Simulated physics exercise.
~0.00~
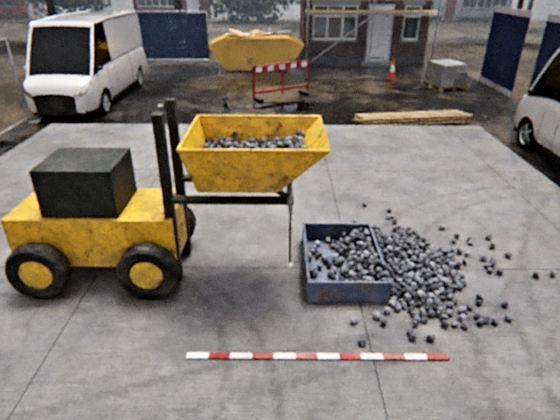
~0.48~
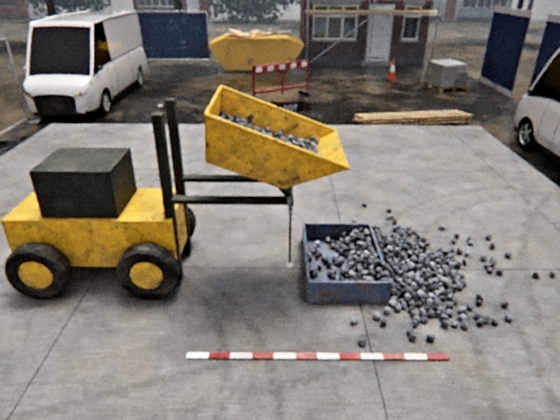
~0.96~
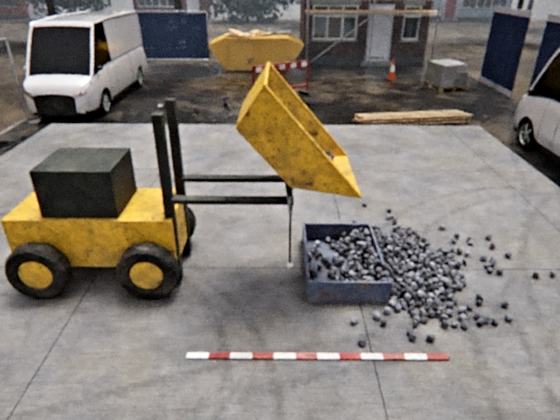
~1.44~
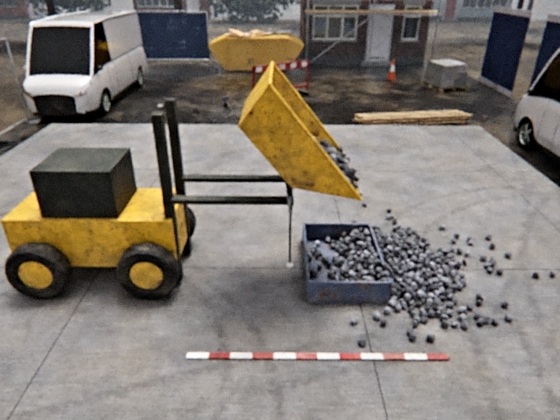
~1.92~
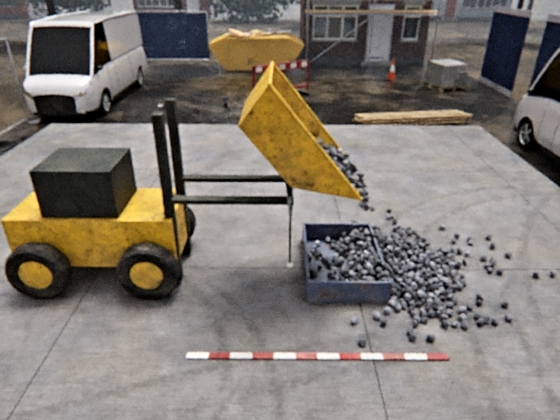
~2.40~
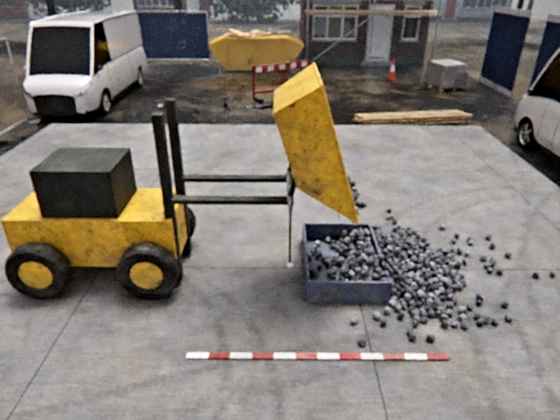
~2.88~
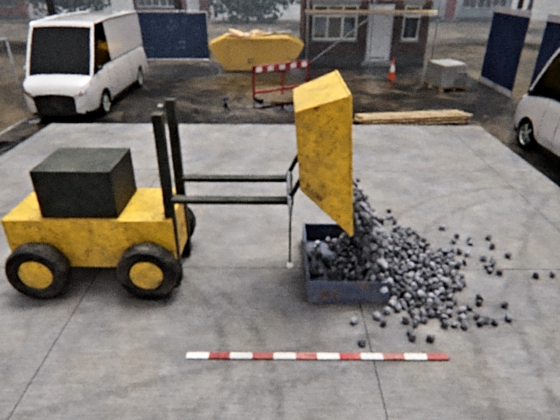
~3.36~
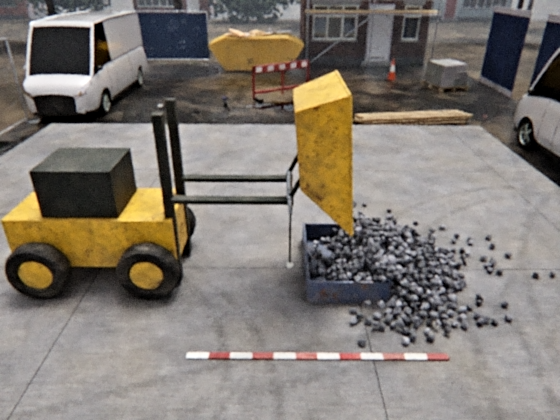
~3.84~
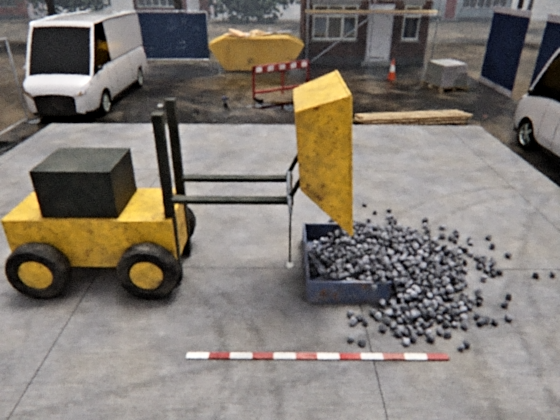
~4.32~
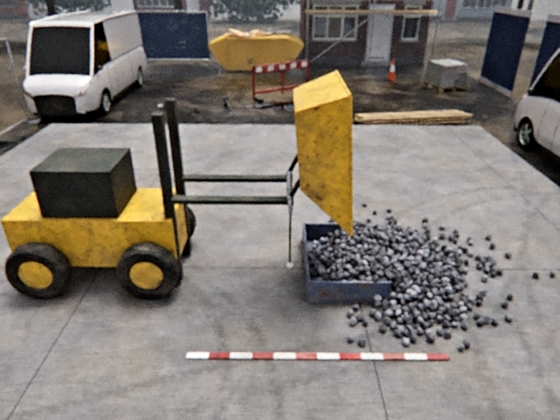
The footage shows a yellow forklift tipping its raised skip of dark stones forward, pausing, then tipping further until nearly upright, pouring the stones over a blue bin already holding some. The skip ends empty, with stones heaped in the bin and spread widely on the concrete to its right.
